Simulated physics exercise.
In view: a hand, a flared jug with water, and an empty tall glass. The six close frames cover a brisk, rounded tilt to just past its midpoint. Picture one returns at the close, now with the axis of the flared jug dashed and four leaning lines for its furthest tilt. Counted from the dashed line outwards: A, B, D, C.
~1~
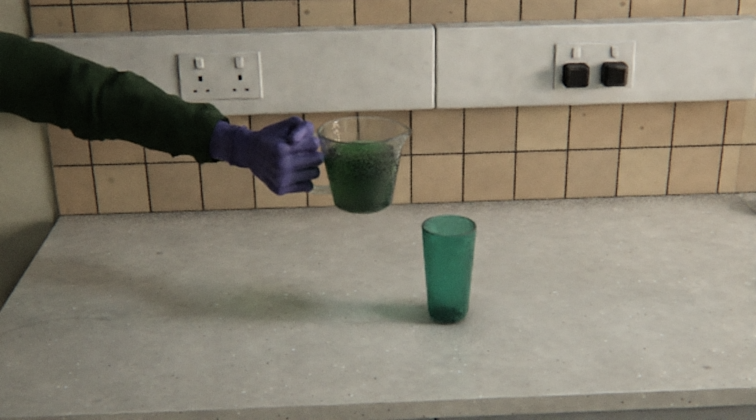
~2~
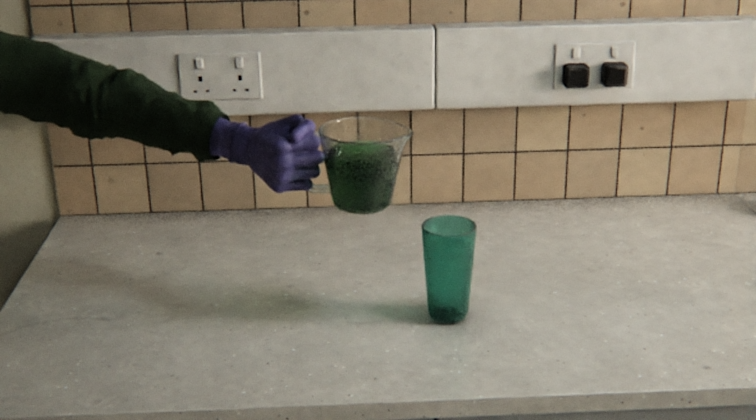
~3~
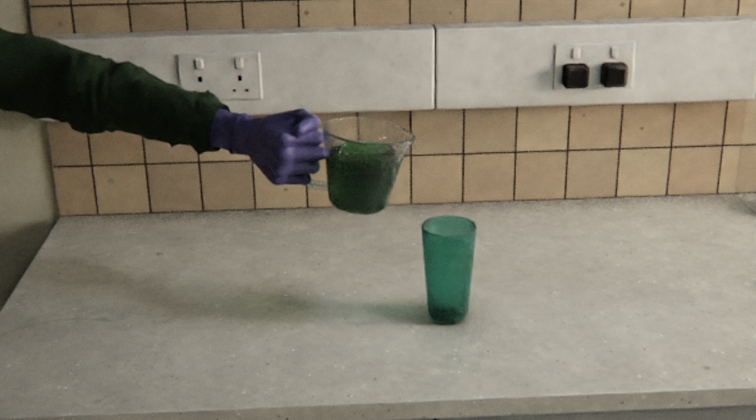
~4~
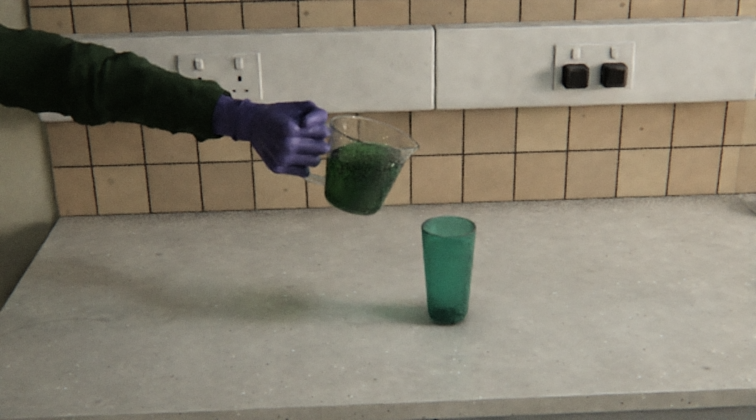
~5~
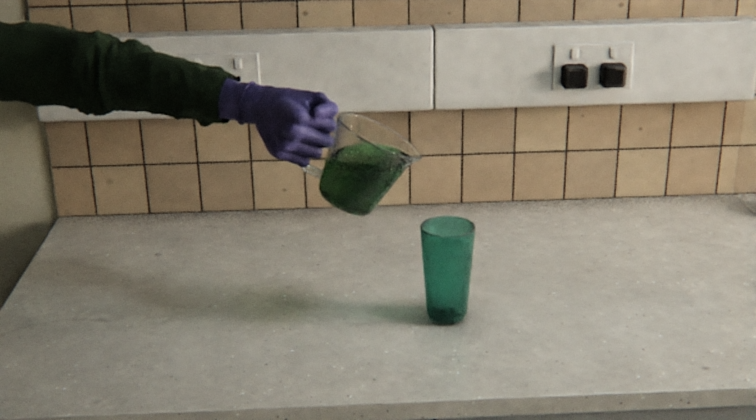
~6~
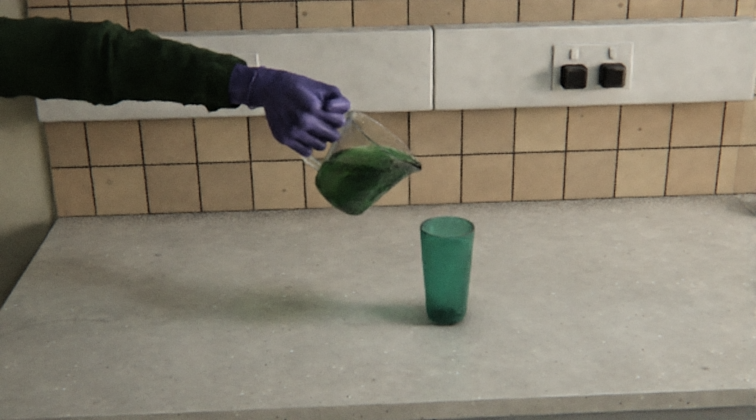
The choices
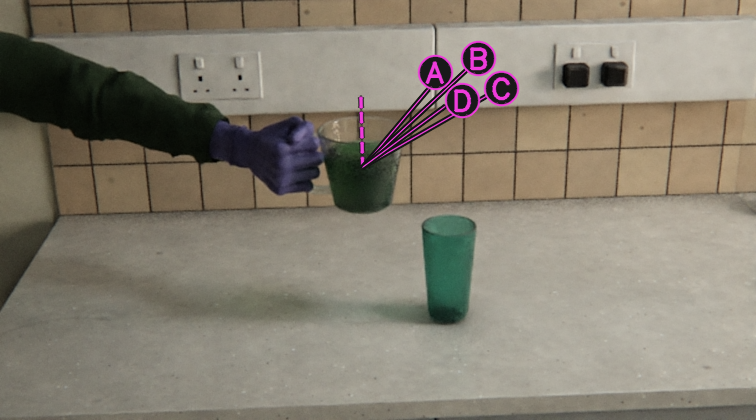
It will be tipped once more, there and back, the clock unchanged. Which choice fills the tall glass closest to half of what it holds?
Take C.
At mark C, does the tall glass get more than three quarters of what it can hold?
No, less.
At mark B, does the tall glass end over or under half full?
Under half.
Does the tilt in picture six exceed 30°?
Yes.
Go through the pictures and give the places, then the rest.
Upright, lip at (410, 131); rim of the tall glass round (449, 225); nothing has left yet.
Upright, lip at (411, 132); nothing has left yet.
Tipped about 8°, lip at (414, 138); nothing has left yet.
Tipped about 16°, lip at (418, 146); nothing has left yet.
Tipped about 27°, lip at (420, 156); nothing has left yet.
Tipped about 39°, lip at (420, 168); nothing has left yet.
On the marked copy, A at (428, 89); B at (466, 70); C at (486, 96); D at (445, 106).
Choosing A, the tall glass ends with about 13 % of what it can hold.
Choosing B, the tall glass ends with about 24 % of what it can hold.
Choosing C, the tall glass ends with about 50 % of what it can hold.
Choosing D, the tall glass ends with about 36 % of what it can hold.
